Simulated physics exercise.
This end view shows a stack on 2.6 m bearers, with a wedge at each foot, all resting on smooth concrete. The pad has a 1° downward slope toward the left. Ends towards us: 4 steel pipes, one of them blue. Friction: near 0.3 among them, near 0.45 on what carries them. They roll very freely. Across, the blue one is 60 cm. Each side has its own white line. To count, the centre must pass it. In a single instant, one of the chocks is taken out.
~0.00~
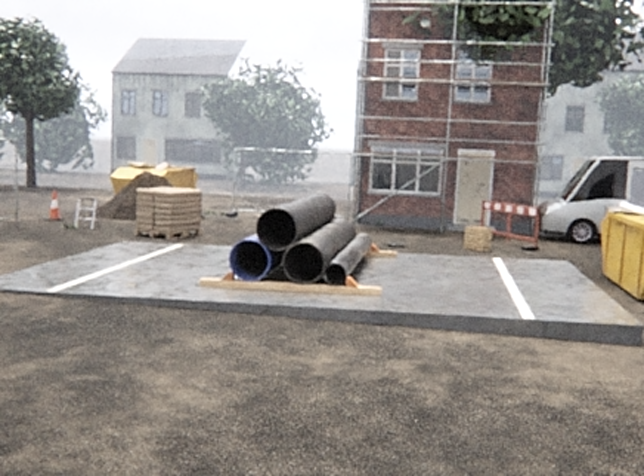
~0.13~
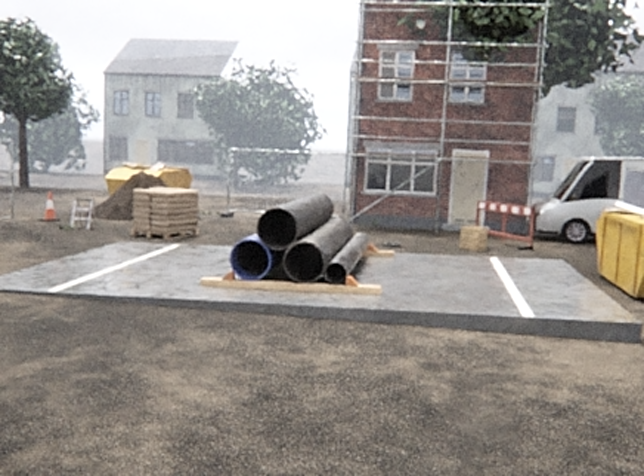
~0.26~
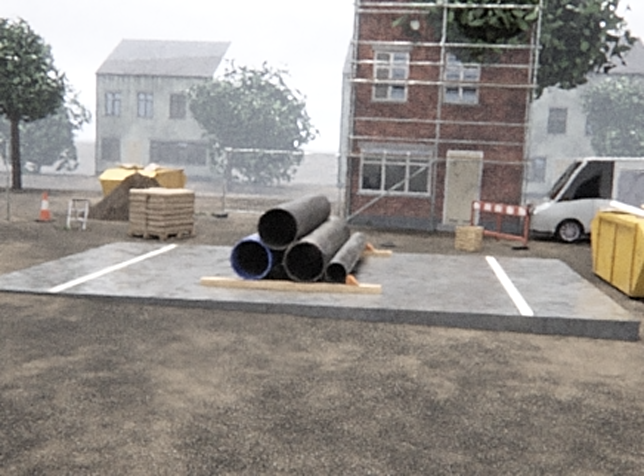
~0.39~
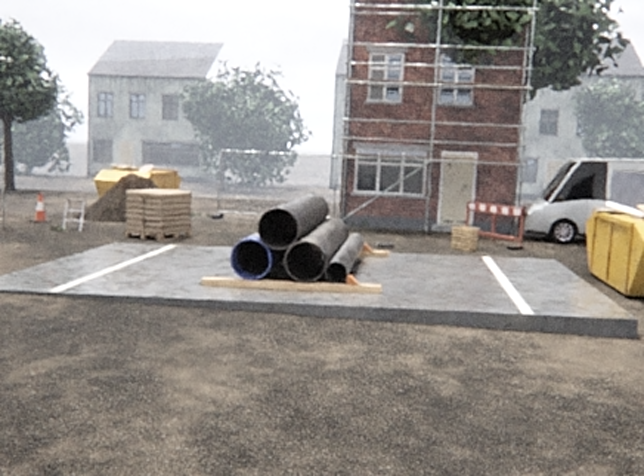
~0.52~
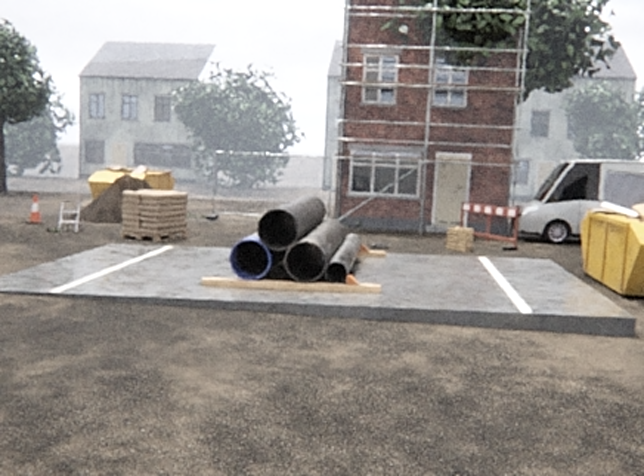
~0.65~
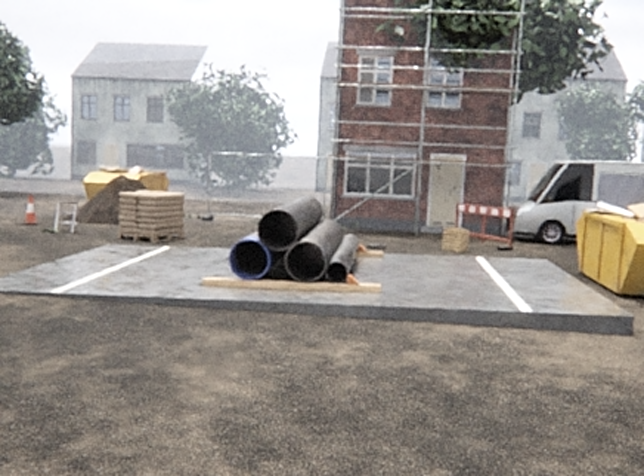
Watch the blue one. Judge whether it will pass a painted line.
It will.
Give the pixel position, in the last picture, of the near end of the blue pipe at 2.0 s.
Estimated pixel position: About (194, 260).
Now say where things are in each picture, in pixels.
In the first picture, blue at (249, 261); both chocks in; lines at (81, 280) and (521, 303); the pad slopes 1° down to the left; 3 of the 4 form the bottom row.
In the second picture, blue at (250, 260).
In the third picture, blue at (250, 260); left chock gone.
In the fourth picture, blue at (250, 260).
In the fifth picture, blue at (250, 260).
In the sixth picture, blue at (249, 260); lines at (82, 281) and (515, 298).
After 1.3 s, blue is on the bearers, 45 cm from the bearers' left end, rolling left; 0 of 4 have crossed.
After 2.0 s, blue is off the bearers, 170 cm short of the left line, rolling left; 0 of 4 have crossed.
After 2.8 s, blue is off the bearers, 85 cm short of the left line, rolling left; 0 of 4 have crossed.
After 3.7 s, blue is past the left line; 1 of 4 has crossed.
At the end (10.9 s), blue is past the left line; 3 of 4 have crossed.
